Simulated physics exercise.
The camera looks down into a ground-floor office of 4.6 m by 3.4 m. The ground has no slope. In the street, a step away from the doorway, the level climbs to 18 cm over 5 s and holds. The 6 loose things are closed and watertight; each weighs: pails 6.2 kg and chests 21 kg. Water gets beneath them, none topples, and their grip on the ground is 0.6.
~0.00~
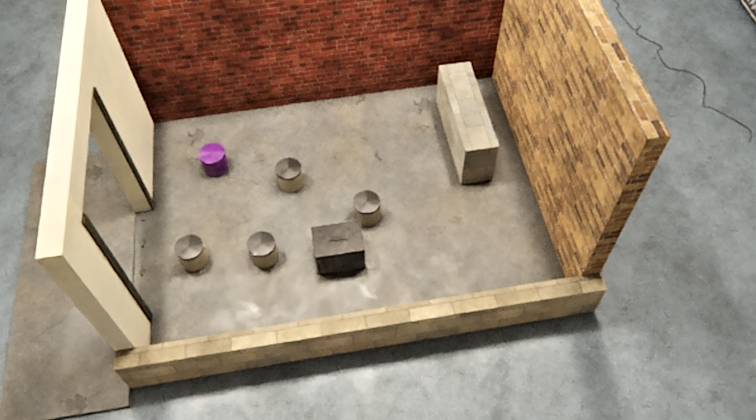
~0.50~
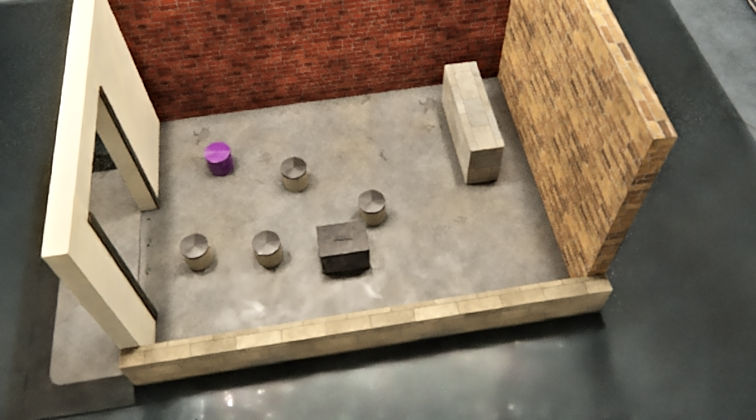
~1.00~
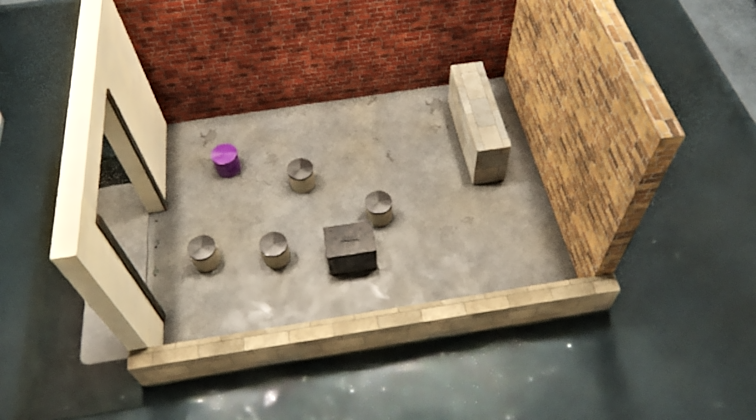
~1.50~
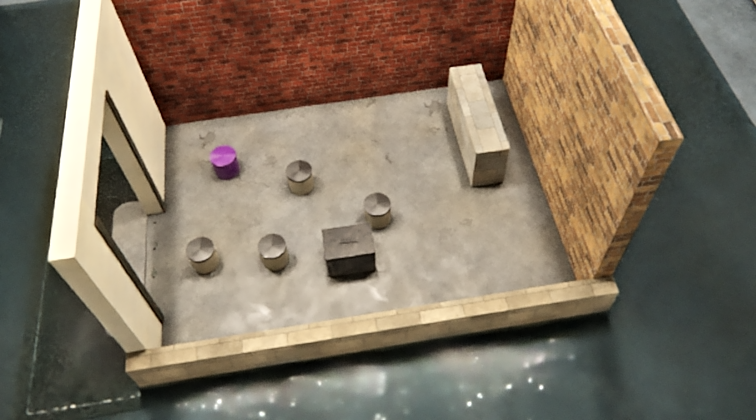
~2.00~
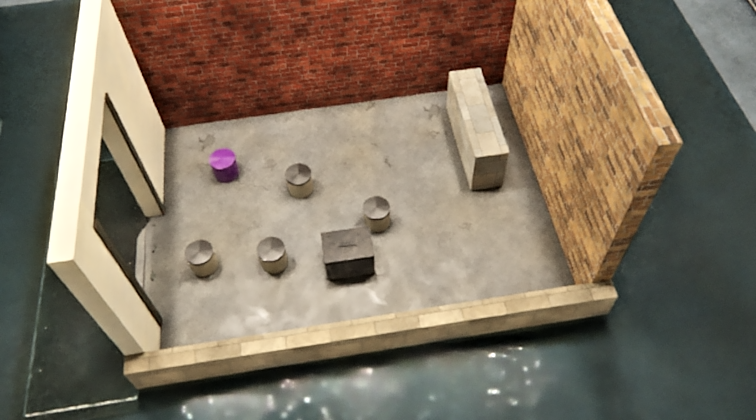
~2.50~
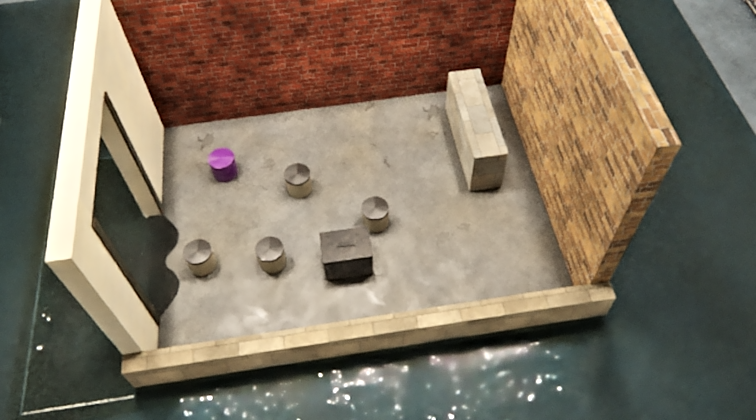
A small walled office with pails and chests sat still as dark water spread around its outside, then crept in through the left doorway onto the floor, while the purple pail and everything else stayed put.
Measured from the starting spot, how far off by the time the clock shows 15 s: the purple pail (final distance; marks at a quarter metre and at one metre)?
The purple pail stays put.
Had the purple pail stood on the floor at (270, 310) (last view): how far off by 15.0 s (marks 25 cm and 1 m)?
It ends far away.
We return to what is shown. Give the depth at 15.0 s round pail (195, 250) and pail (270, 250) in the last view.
About 11 and 14 cm.
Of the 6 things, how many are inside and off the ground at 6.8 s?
0 of them.
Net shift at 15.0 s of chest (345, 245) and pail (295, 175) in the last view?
In that order: 60 cm, 200 cm.
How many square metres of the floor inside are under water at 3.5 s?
Some 1.0 m2.
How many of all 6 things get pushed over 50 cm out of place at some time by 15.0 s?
I count 5.
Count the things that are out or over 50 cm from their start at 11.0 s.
I count 3.
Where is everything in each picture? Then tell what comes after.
In the first frame, the purple pail at (212, 153) rests on the ground; 0.0 m2 under water; 0 of 6 have shifted.
In the second frame, the purple pail at (217, 152), on the bottom; water covers 0.0 m2; 0 of 6 have shifted.
In the third frame, the purple pail at (224, 154), on the bottom; water covers 0.0 m2; 0 of 6 have shifted.
In the fourth frame, the purple pail at (223, 156) rests on the ground; 0.0 m2 under water; 0 of 6 have shifted.
In the fifth frame, the purple pail at (222, 158), on the bottom; water covers 0.0 m2; 0 of 6 have shifted.
In the sixth frame, the purple pail at (221, 158) rests on the ground; 0.2 m2 under water; 0 of 6 have shifted.
After 3.5 s the purple pail is near (221, 158), 0.0 m from its start, aground; 0 afloat.
After 6.8 s the purple pail is near (221, 158), 0.0 m from its start, aground; 0 afloat.
After 11.0 s the purple pail is near (221, 158), 0.0 m from its start, aground; 2 afloat.
After 15.0 s the purple pail is near (221, 158), 0.0 m from its start, aground; 5 afloat.
